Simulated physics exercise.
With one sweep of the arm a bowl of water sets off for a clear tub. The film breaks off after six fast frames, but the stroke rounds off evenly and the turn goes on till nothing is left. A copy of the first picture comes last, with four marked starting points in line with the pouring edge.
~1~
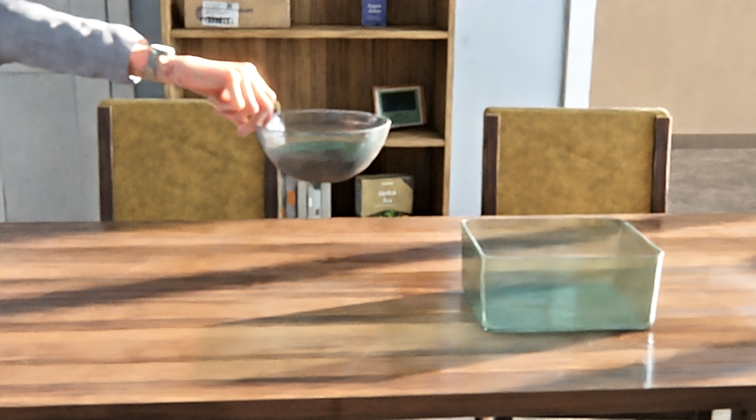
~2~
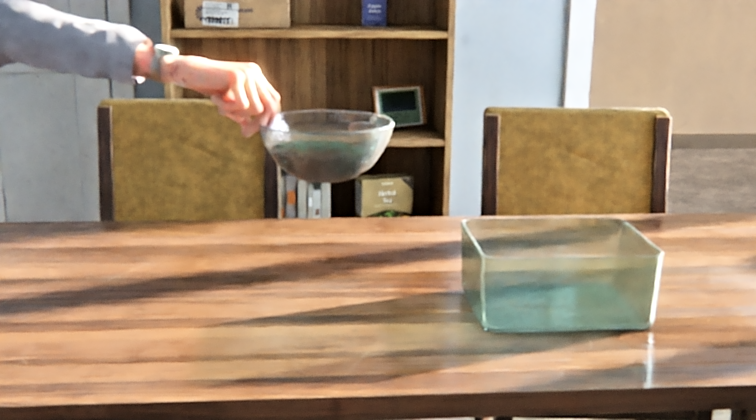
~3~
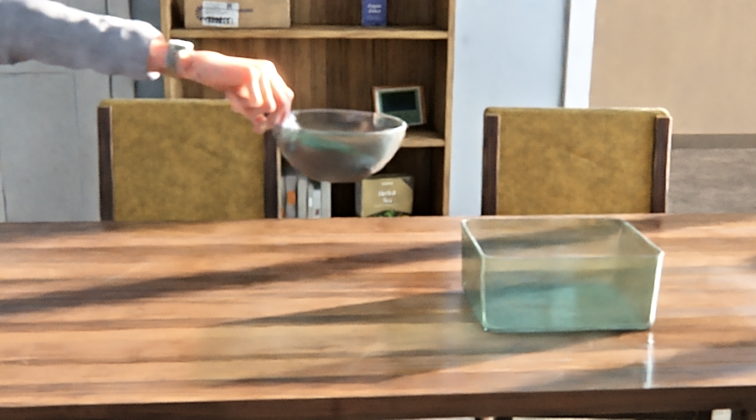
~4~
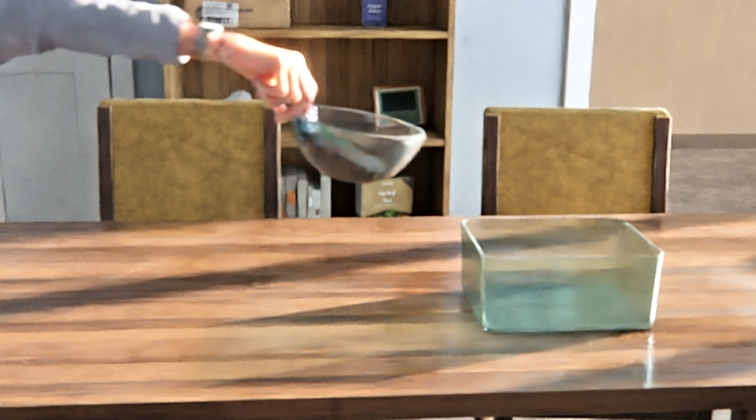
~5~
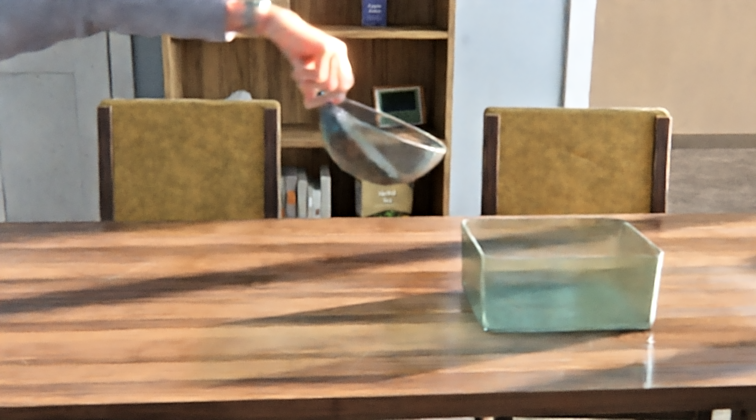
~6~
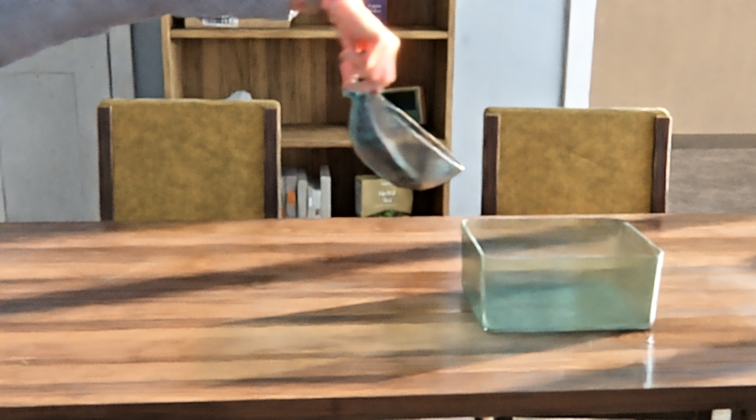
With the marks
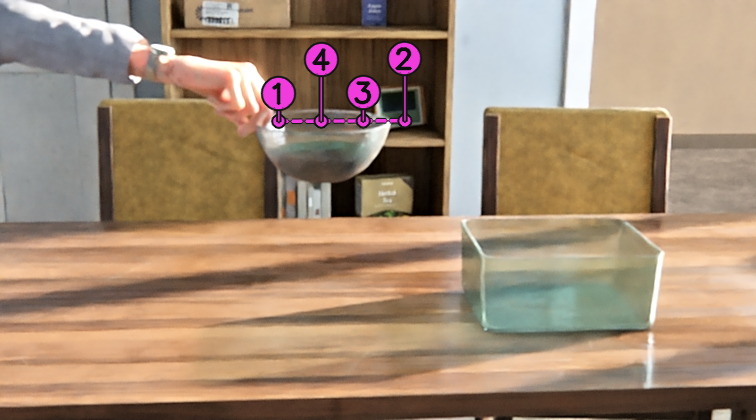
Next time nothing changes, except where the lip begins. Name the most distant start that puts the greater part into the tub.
The answer is place 3.
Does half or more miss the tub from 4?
Yes.
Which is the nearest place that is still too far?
That is place 4.
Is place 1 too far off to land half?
Yes, that goes wrong.
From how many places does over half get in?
Two of them.
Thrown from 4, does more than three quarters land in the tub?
No, less.
On the marked copy, 1 at (278, 121); 2 at (404, 120); 3 at (363, 120); 4 at (321, 121).
Choosing 1, about 0 % lands in the tub, 96 % falls short and 4 % goes beside or beyond.
Choosing 2, about 85 % lands in the tub, 7 % falls short and 7 % goes beside or beyond.
Choosing 3, about 68 % lands in the tub, 20 % falls short and 13 % goes beside or beyond.
Choosing 4, about 30 % lands in the tub, 63 % falls short and 7 % goes beside or beyond.
